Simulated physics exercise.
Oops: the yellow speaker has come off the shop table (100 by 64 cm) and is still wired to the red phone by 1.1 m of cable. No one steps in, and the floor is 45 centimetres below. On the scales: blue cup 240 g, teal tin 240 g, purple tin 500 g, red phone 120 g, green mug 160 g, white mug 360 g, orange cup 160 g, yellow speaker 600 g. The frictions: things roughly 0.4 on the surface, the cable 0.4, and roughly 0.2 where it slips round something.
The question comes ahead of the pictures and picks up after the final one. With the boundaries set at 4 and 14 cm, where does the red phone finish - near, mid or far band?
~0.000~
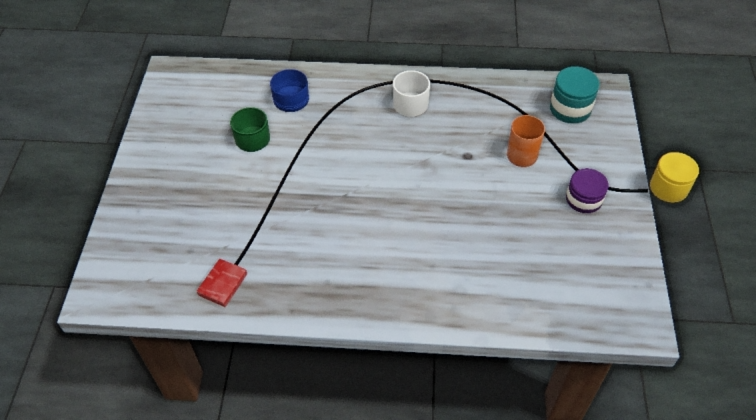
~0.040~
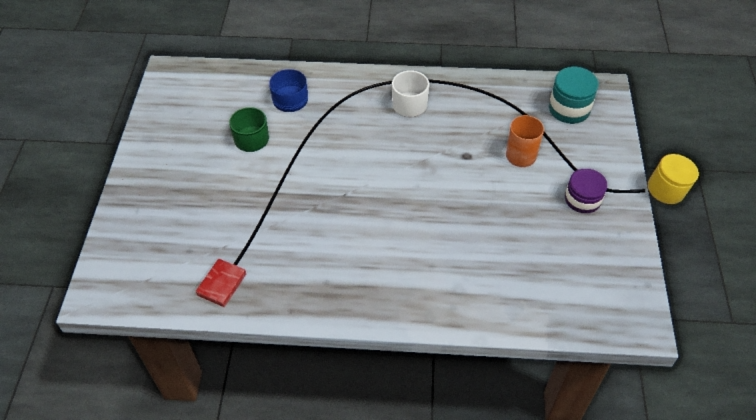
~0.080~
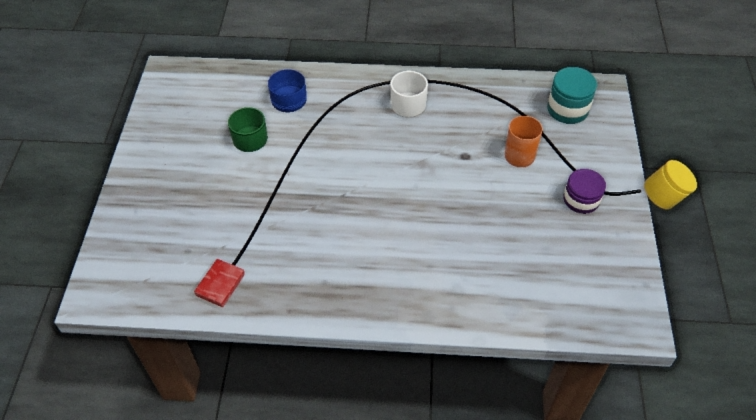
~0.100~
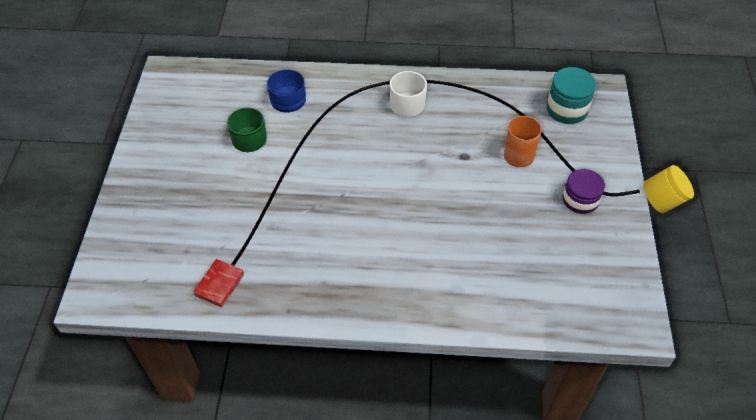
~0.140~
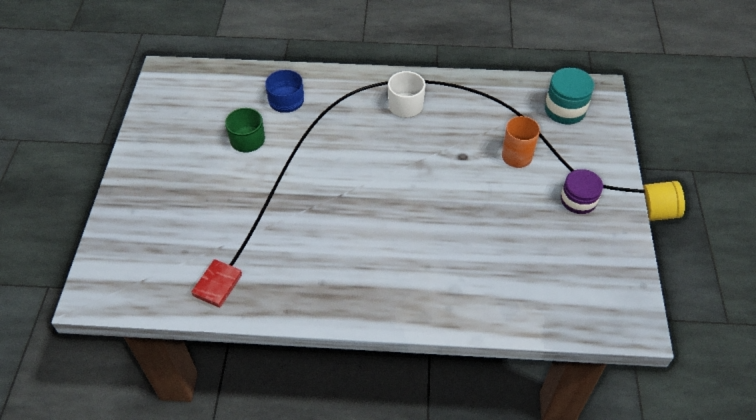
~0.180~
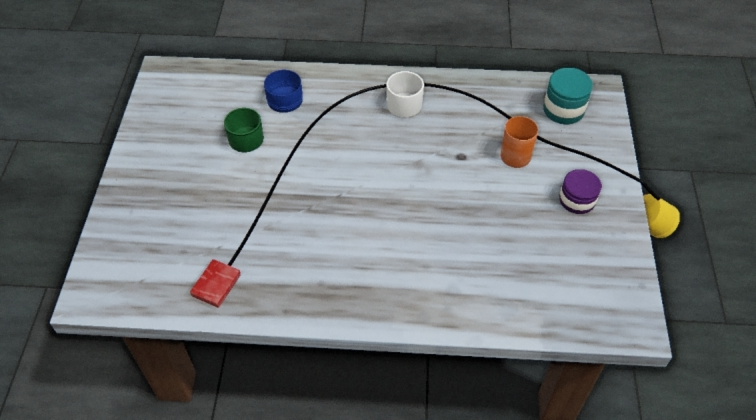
The red phone finishes in the far band.
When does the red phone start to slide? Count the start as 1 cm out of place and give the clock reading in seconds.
Red phone at 0.26 s on the clock.
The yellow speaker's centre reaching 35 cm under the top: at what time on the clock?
That comes at 0.38 seconds.
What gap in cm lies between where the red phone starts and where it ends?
For the red phone, I'd say close to 35 cm.
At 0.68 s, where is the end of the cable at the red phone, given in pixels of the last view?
Close to (357, 144) in the last picture.
After 0.4 s, the cable's tail end at (316, 186); red phone 22 cm off its start, white mug 9 cm off its start, yellow speaker over the edge.
After 0.7 s, the cable's tail end at (357, 144); red phone 35 cm off its start, white mug 10 cm off its start, yellow speaker over the edge.
After 0.9 s, the cable's tail end at (357, 143); red phone 35 cm off its start at (343, 151), white mug 10 cm off its start at (427, 117), yellow speaker over the edge.
After 1.2 s, the cable's tail end at (357, 143); red phone 35 cm off its start, white mug 10 cm off its start, yellow speaker over the edge.
After 2.4 s, the cable's tail end at (357, 143); red phone 35 cm off its start at (343, 151), white mug 10 cm off its start at (427, 117), yellow speaker over the edge.
